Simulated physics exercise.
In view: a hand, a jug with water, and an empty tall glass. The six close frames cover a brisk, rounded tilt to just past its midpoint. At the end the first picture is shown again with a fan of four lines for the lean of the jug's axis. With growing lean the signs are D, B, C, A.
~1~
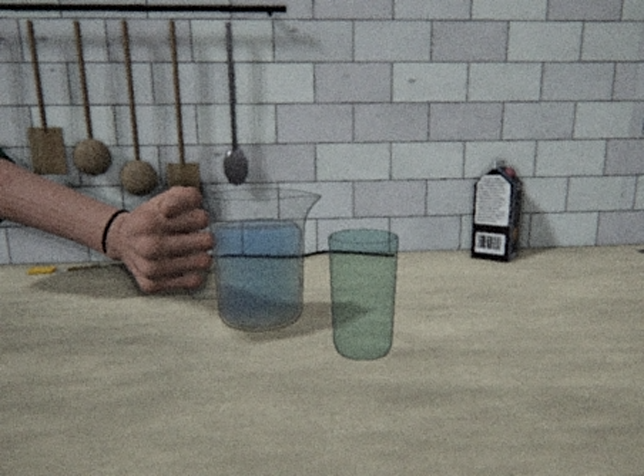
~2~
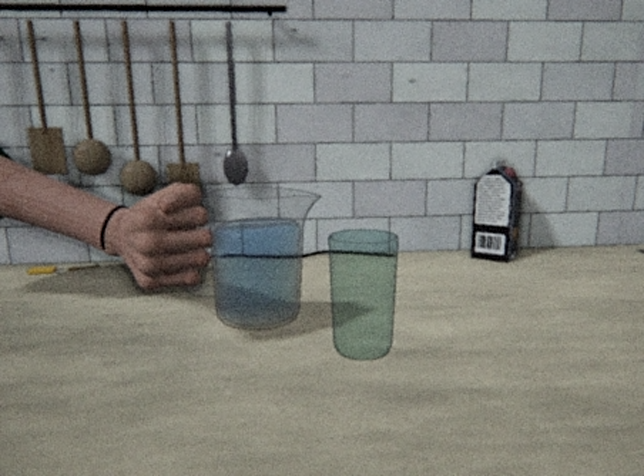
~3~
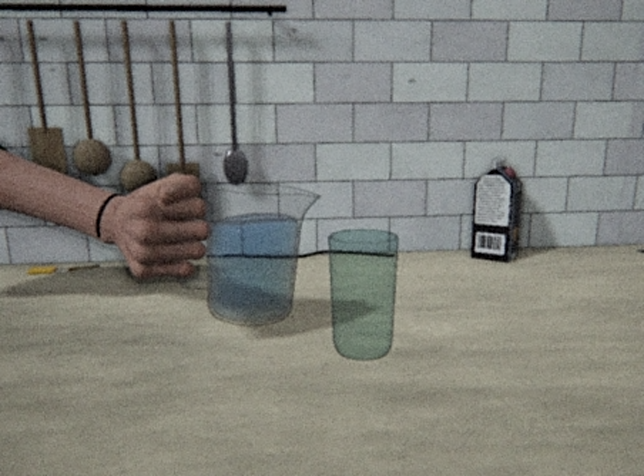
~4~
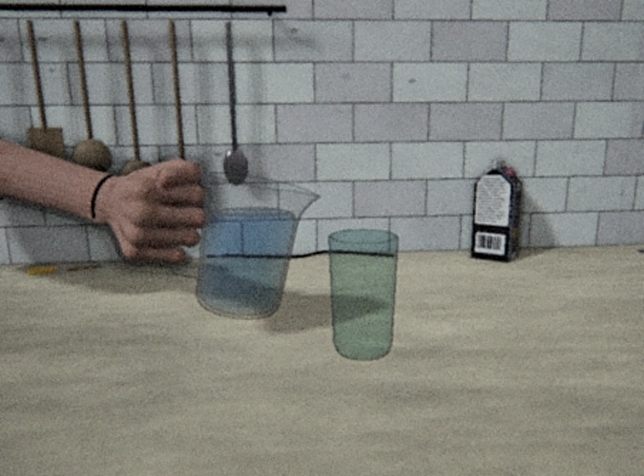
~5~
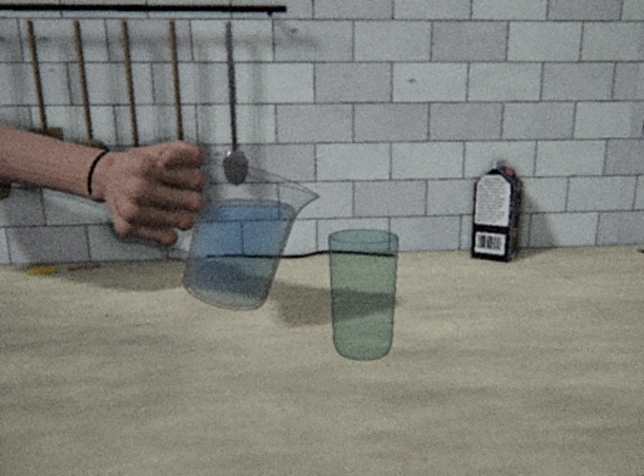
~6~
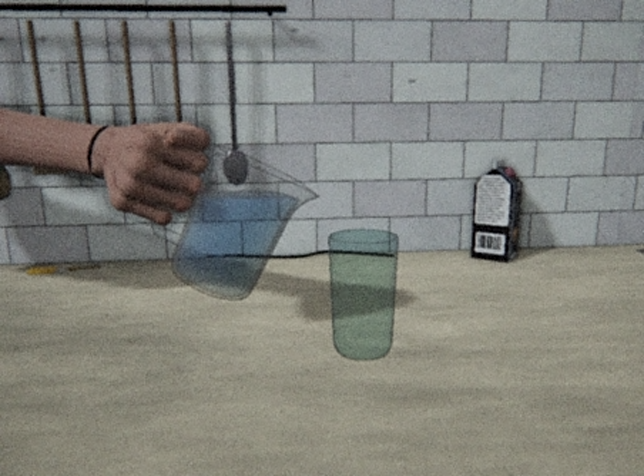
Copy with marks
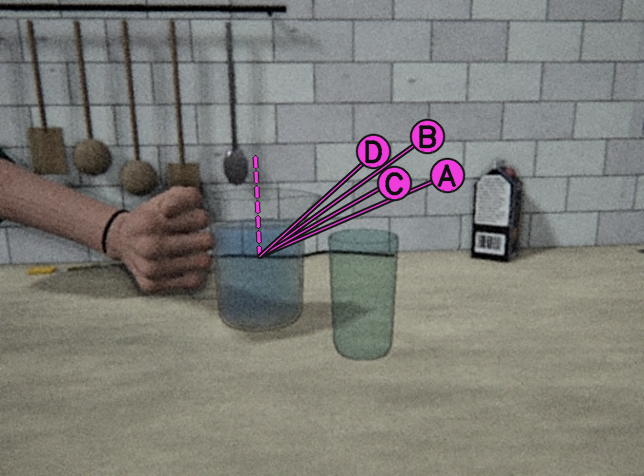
The clip opens with a hand at the left gripping a clear jug of blue-tinted water, upright beside an empty tall green glass on a counter. The hand then rises and steadily tilts the jug rightward toward the glass, the water still inside it as the clip ends.
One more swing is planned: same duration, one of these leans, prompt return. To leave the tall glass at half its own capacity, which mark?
C.
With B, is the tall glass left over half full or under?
Under half.
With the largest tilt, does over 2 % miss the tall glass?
No, it does not.
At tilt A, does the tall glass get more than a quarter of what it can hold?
Yes, it does.
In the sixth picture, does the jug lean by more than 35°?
No.
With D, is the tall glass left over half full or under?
Under half.
In magenta, A at (431, 182); B at (413, 145); C at (378, 189); D at (361, 164).
If A is chosen, the tall glass ends with about 69 % of what it can hold.
If B is chosen, the tall glass ends with about 34 % of what it can hold.
If C is chosen, the tall glass ends with about 50 % of what it can hold.
If D is chosen, the tall glass ends with about 22 % of what it can hold.
